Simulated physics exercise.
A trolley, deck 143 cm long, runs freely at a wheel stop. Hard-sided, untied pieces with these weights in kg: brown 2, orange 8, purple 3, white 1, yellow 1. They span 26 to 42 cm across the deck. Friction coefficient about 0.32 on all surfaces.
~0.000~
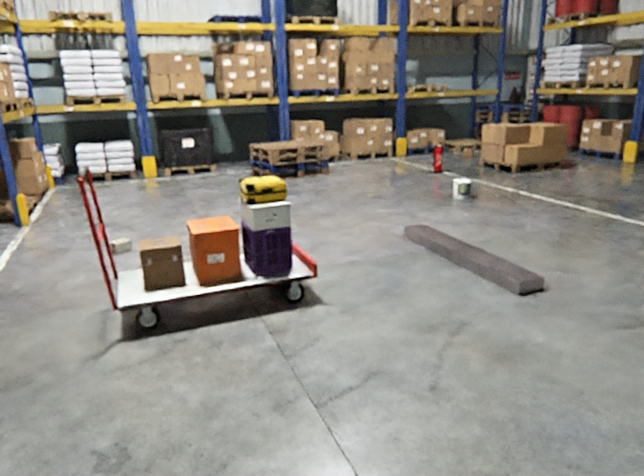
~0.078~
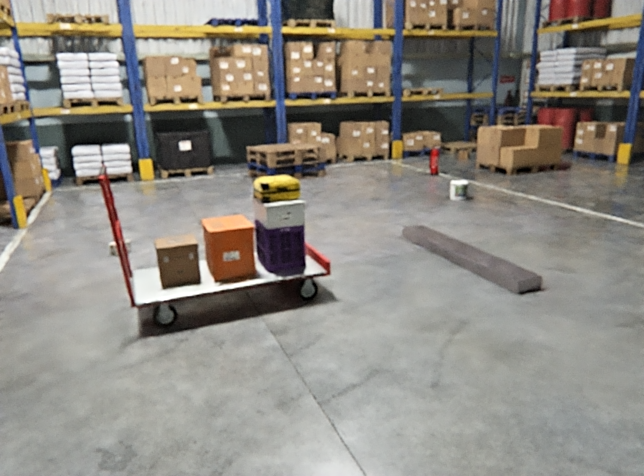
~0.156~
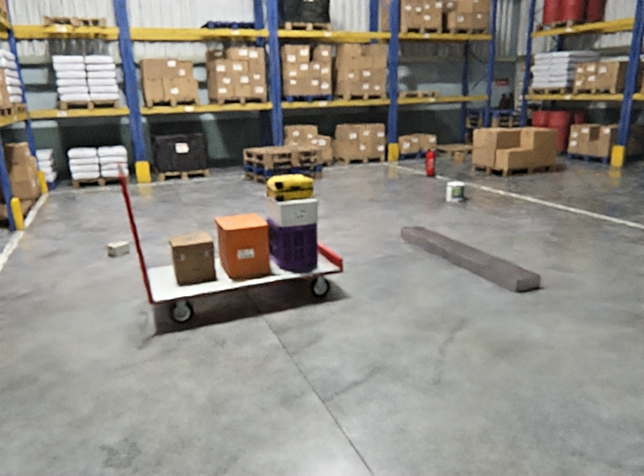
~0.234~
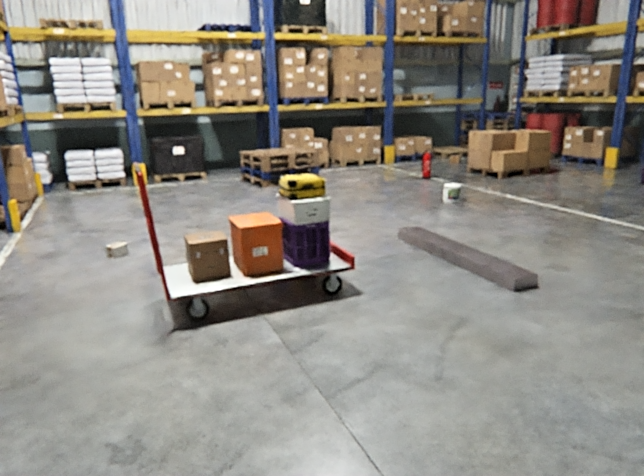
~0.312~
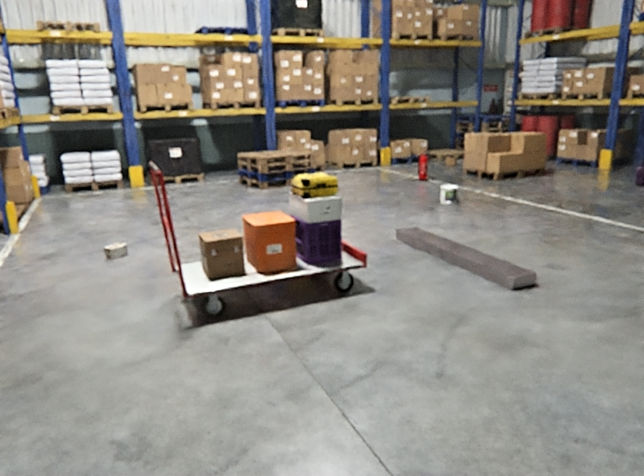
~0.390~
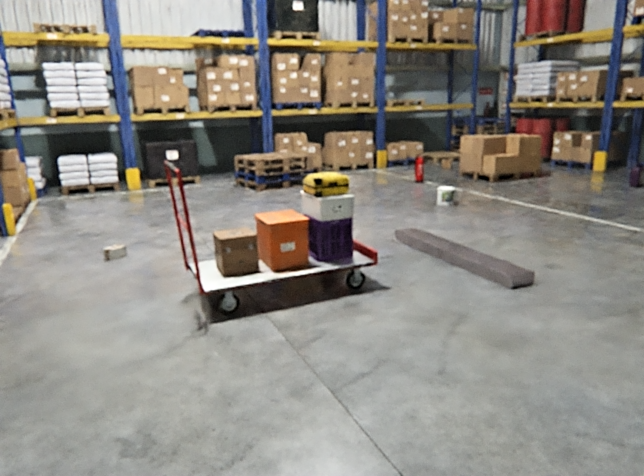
A loaded flatbed cart with a red handle rolls slowly right across a warehouse floor.
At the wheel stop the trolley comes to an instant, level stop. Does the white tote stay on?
At this pace the white tote goes over the front rim.
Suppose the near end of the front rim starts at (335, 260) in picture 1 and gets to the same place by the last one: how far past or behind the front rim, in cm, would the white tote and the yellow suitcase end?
In that case white 10 behind, yellow 10 behind.
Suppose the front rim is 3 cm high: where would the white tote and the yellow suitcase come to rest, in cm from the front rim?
Then white 40 past, yellow 70 past.
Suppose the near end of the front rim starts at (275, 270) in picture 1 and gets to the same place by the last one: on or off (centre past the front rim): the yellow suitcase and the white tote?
In that case yellow off, white off.
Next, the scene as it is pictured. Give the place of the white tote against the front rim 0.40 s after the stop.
Some 0 cm past it.
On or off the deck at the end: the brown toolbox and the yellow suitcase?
In the end: Brown on, yellow off.
Impact comes at 1.15 s.
After 1.30 s the white tote is 13 cm behind the rim, tilted 5°, near (443, 190) in the last picture's view.
After 1.55 s the white tote is 2 cm past the rim, tilted 30°, near (455, 191) in the last picture's view.
After 1.95 s the white tote is 26 cm past the rim, tilted 100°, near (471, 231) in the last picture's view.
At rest, 2.6 s, past the rim, white tote and yellow suitcase; behind it, brown toolbox, orange tote and purple crate.
